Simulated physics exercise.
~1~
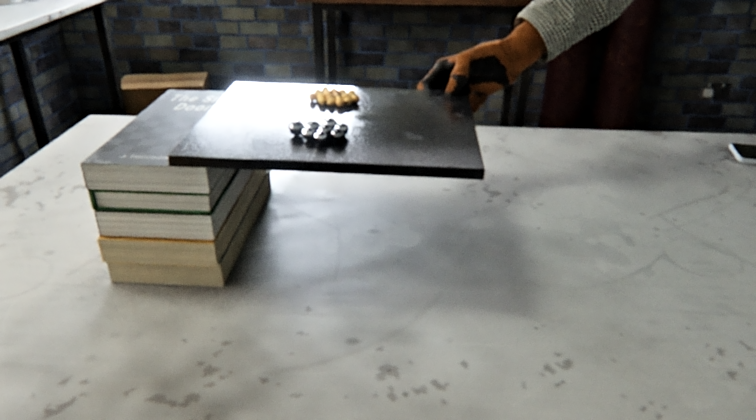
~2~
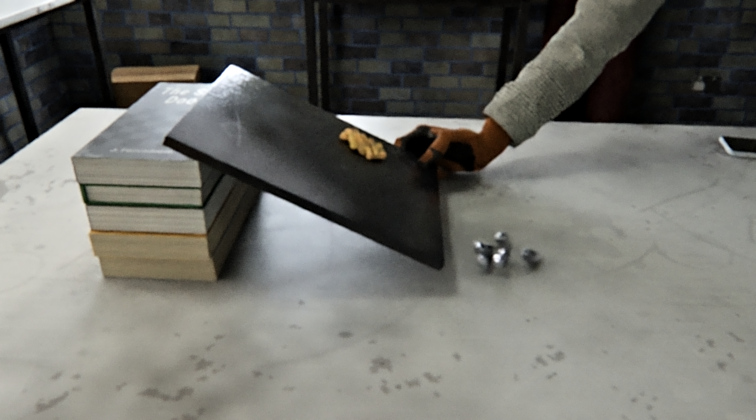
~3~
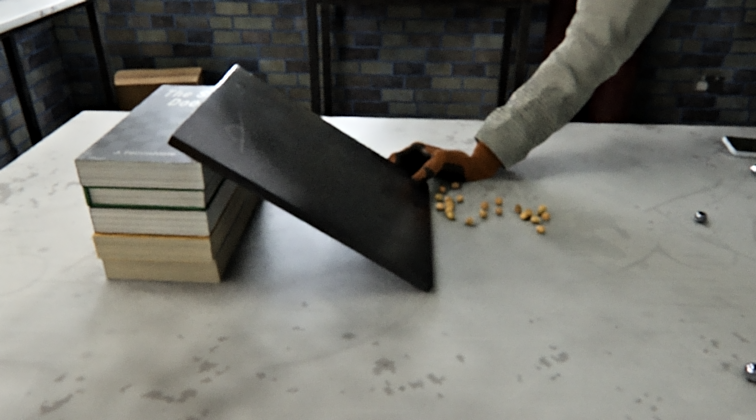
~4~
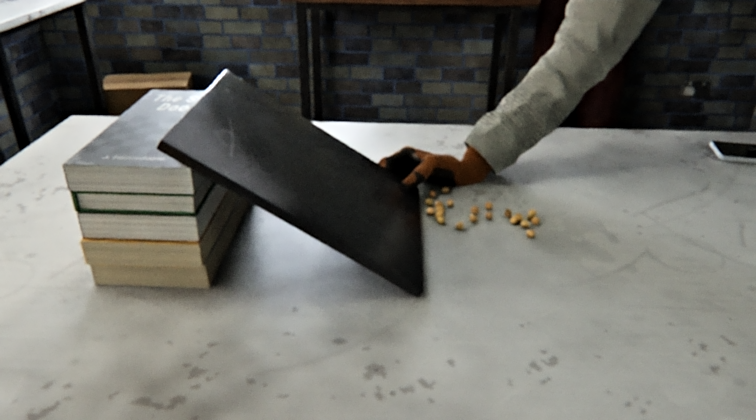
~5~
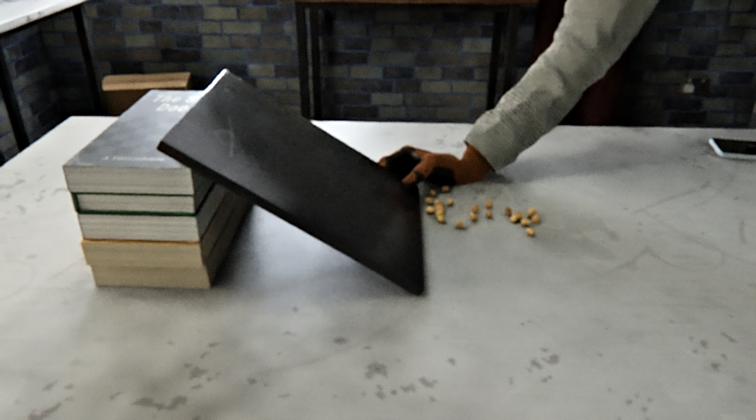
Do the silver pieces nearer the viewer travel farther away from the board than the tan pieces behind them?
Yes, the silver pieces go farther, scattering off to the right until they are out of sight, while the tan pieces stay close to the lowered end of the board.
On a pale, grey-flecked counter before a dark brick wall, seen from the front and slightly above by a gently swaying camera, a black board rests its left end on a stack of books. A hand reaching in from the right holds the other end, with shiny silver pieces nearer the viewer and small tan ones behind. The hand lowers its end, and the silver pieces leave the board first while the tan ones stay on. Then the tan pieces come off too. Finally the board rests steeply tilted, the tan pieces scattered close beside it and the silver ones out of sight.
